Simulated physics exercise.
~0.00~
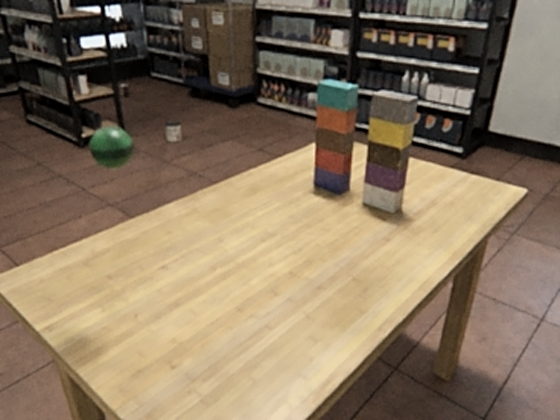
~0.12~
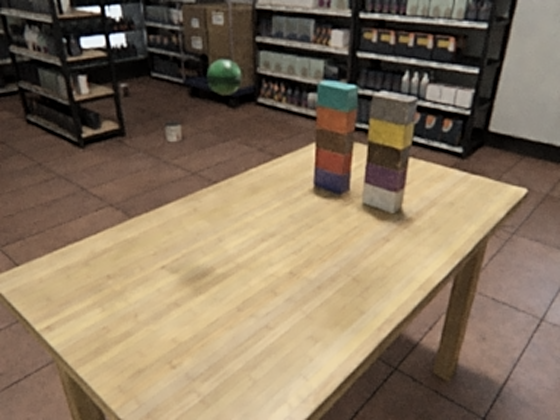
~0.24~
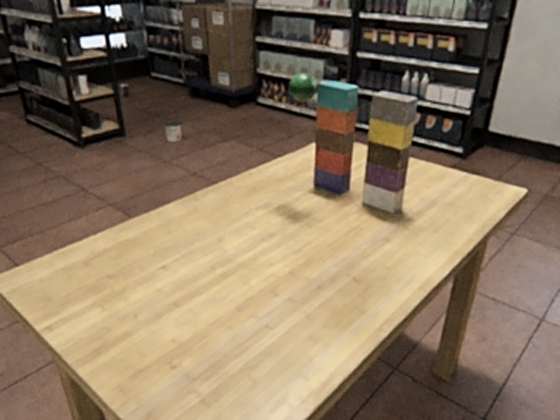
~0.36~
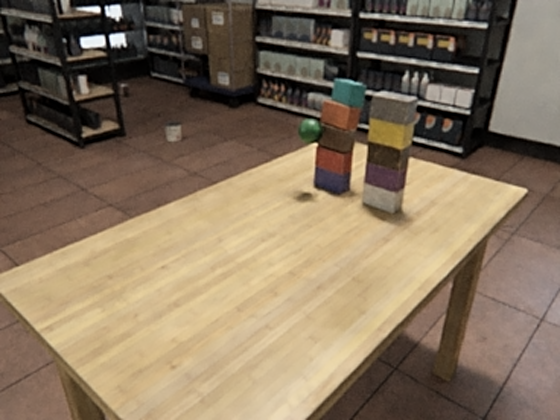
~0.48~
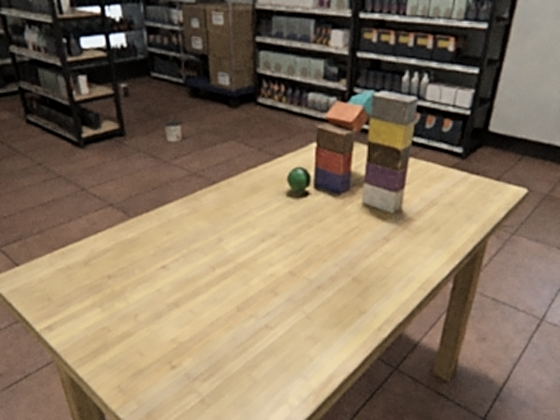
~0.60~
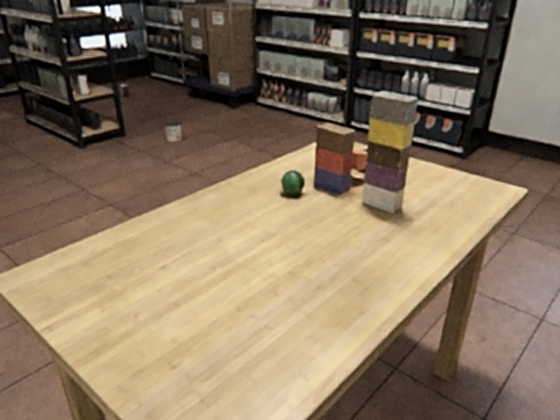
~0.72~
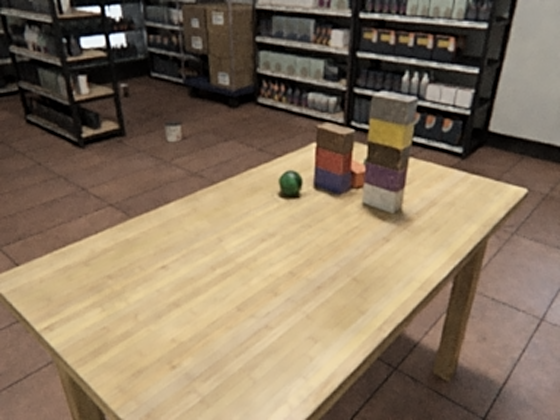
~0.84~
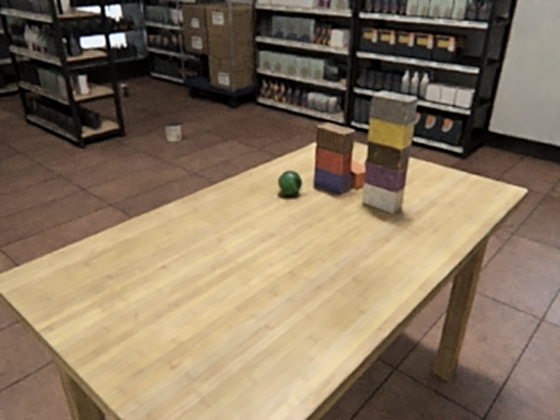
On a wooden table, a flying green ball knocks two top blocks off a stack.
